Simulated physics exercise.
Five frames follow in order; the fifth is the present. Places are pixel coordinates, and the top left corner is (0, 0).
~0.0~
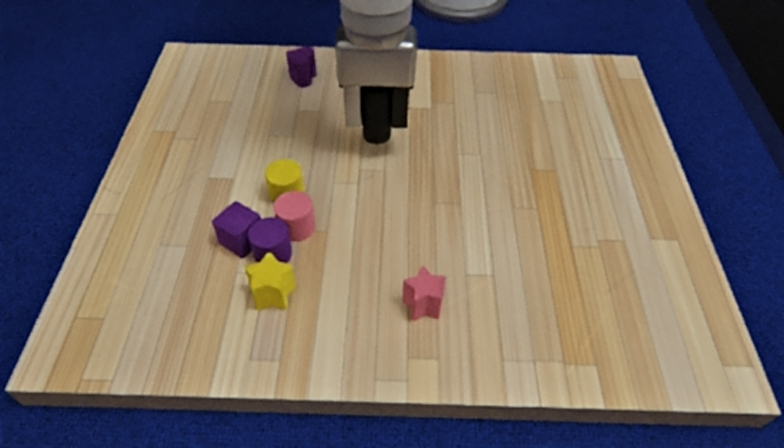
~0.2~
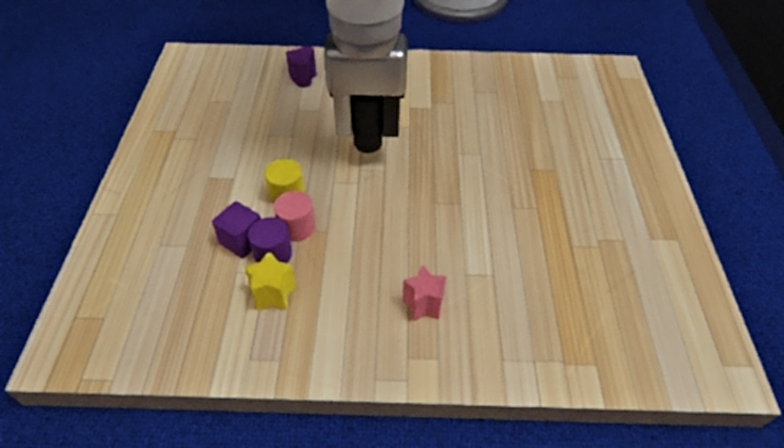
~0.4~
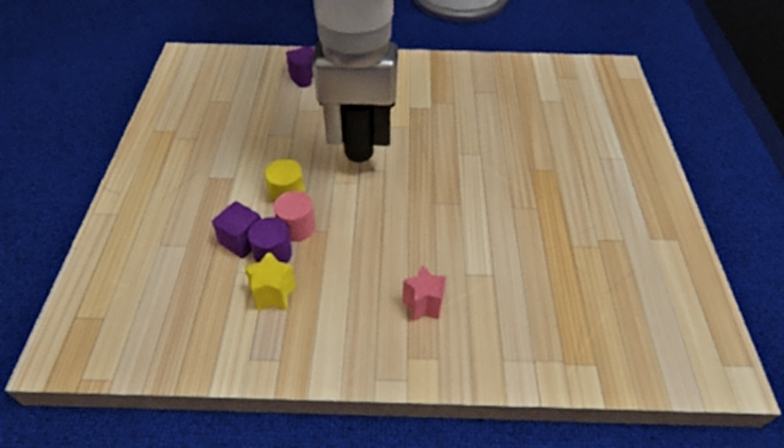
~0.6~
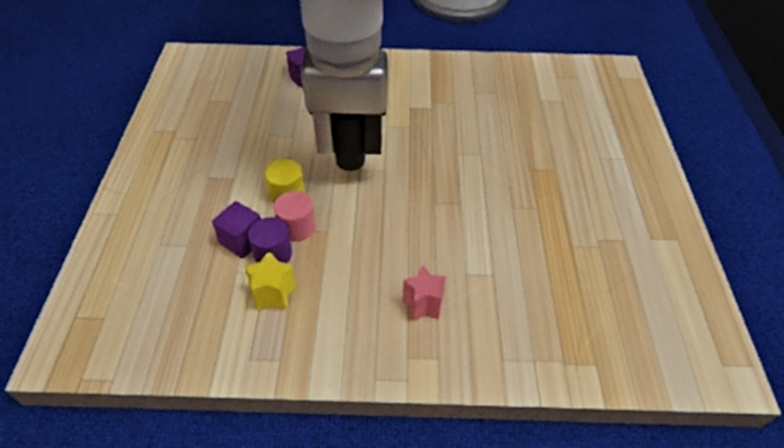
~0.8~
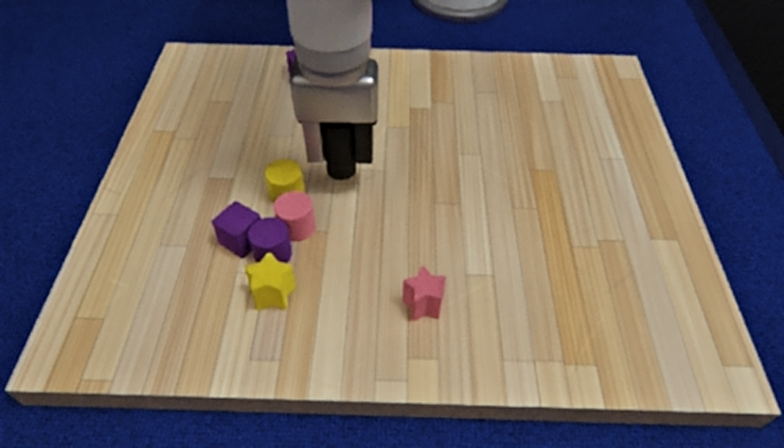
On a wooden board over blue fabric, a robotic arm moves slightly down and left near yellow, pink and purple blocks.
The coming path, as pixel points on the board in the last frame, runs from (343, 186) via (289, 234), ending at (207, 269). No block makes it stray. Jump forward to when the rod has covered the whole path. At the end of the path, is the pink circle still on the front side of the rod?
My answer is yes.
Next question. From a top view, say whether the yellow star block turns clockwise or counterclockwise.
Looking down: Anticlockwise.
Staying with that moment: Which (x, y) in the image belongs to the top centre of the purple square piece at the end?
I'd place it at (168, 230), taking the centre of its top.
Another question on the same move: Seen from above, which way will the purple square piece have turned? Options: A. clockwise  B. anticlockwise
That would be A.
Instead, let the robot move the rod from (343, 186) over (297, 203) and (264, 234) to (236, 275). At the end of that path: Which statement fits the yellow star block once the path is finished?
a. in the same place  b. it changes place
b
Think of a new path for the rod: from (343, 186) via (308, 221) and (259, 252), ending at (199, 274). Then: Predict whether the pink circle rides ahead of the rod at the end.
It is still in front.
What follows on the original path. One third of the way, rod at (308, 206); purple circle at (254, 243); pink circle at (277, 215).
Two thirds of the way, rod at (257, 232); purple square piece at (197, 228), turned 90° clockwise; yellow star block at (265, 277), turned 20° anticlockwise; purple circle at (214, 279); pink circle at (225, 245).
At the end, rod at (202, 255); purple square piece at (168, 230), turned 145° clockwise; yellow star block at (265, 277), turned 20° anticlockwise; purple circle at (194, 300); pink circle at (170, 274).
